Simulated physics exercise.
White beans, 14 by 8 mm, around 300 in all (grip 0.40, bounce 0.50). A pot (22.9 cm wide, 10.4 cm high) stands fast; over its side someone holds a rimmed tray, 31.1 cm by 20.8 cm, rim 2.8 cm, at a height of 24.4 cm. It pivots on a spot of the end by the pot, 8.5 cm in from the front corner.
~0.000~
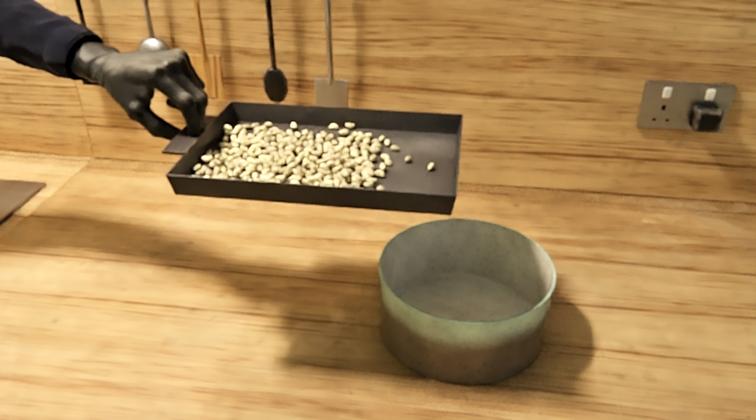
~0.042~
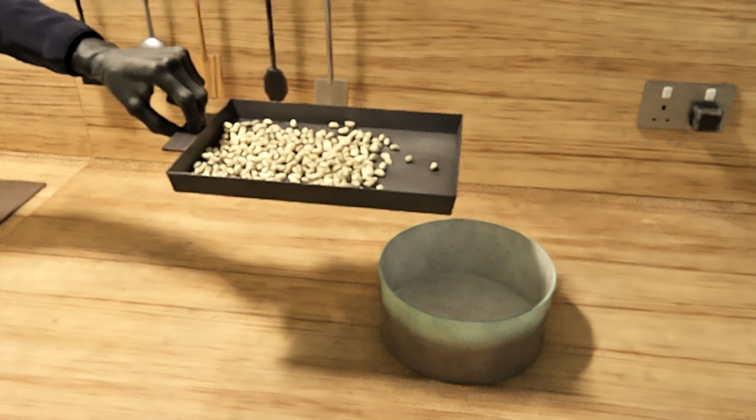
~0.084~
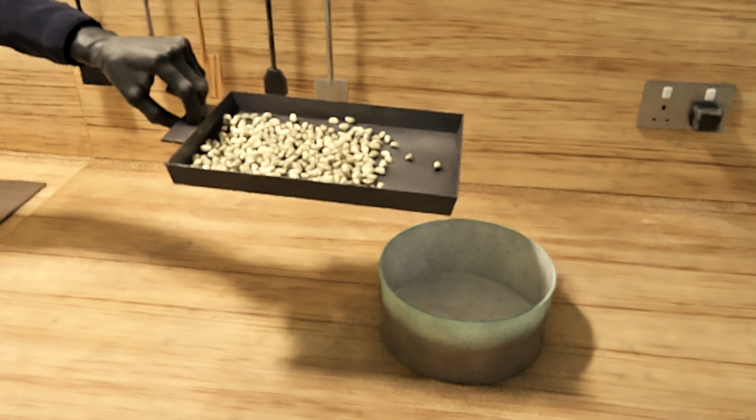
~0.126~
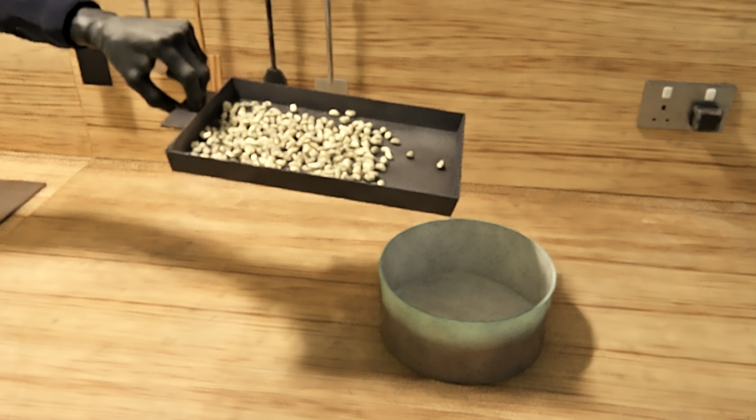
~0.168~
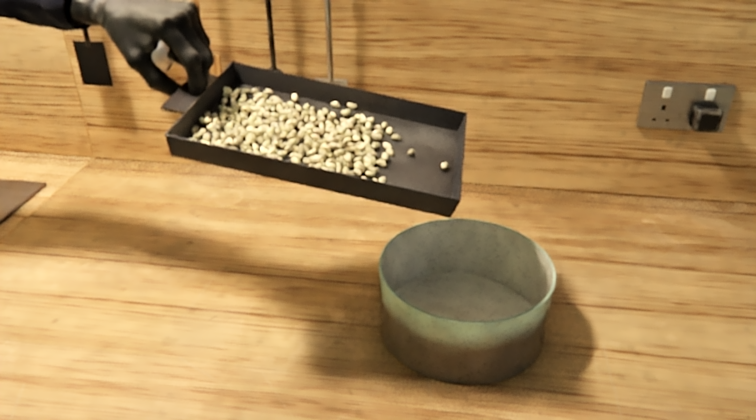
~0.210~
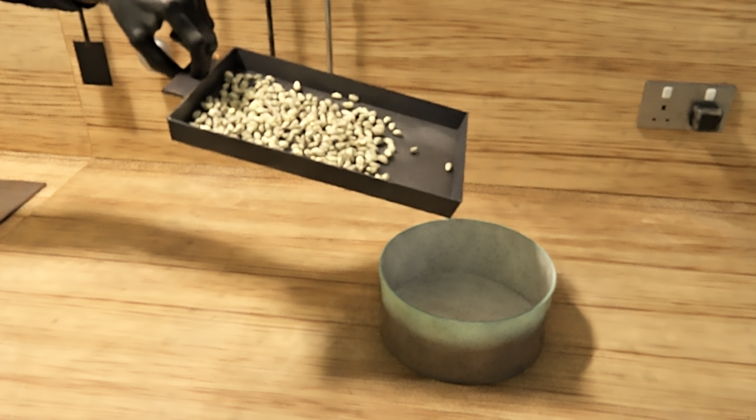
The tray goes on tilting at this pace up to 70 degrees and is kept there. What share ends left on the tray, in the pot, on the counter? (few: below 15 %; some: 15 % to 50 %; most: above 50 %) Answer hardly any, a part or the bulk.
Tray: A part, pot: A part, counter: A part.
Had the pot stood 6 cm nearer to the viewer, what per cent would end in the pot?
In that case some 55 per cent.
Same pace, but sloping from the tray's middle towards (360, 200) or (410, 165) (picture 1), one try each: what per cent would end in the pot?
About 10 and 40 per cent.
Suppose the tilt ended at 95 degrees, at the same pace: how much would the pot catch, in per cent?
It would be near 70 per cent.
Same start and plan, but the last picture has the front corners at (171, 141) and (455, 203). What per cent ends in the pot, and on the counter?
Pot 25, counter 40.
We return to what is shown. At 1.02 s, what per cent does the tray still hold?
About 40 per cent.
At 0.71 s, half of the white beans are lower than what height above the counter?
About 28 cm.
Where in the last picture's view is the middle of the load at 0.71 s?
At about (451, 168).
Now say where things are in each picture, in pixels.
Tray tilt 0 degrees, front corners at (172, 173) and (452, 193); middle of the pieces at (298, 160); pot at (466, 265), in the first picture.
Tray tilt 1 degrees, front corners at (172, 170) and (452, 193); middle of the pieces at (298, 159), in the second picture.
Tray tilt 3 degrees, front corners at (171, 162) and (453, 194); middle of the pieces at (298, 154), in the third picture.
Tray tilt 6 degrees, front corners at (171, 149) and (454, 195), lowest corner right front; middle of the pieces at (299, 146), in the fourth picture.
Tray tilt 10 degrees, front corners at (172, 133) and (456, 196), lowest corner right front; middle of the pieces at (300, 137), in the fifth picture.
Tray tilt 14 degrees, front corners at (173, 118) and (457, 198), lowest corner right front; middle of the pieces at (301, 127); pot at (466, 265). The tray's pace is about 95 degrees a second, in the sixth picture.
Then, at 0.51 s, tilt 42 degrees; the tray holds 100 %, the pot 0 %.
Then, at 0.71 s, tilt 61 degrees; the tray holds 100 %, the pot 0 %.
After 1.02 s, tilt 70 degrees; the tray holds 40 %, the pot 25 %.
At rest (2.3 s), tray 40 %, pot 30 %, counter 30 %.
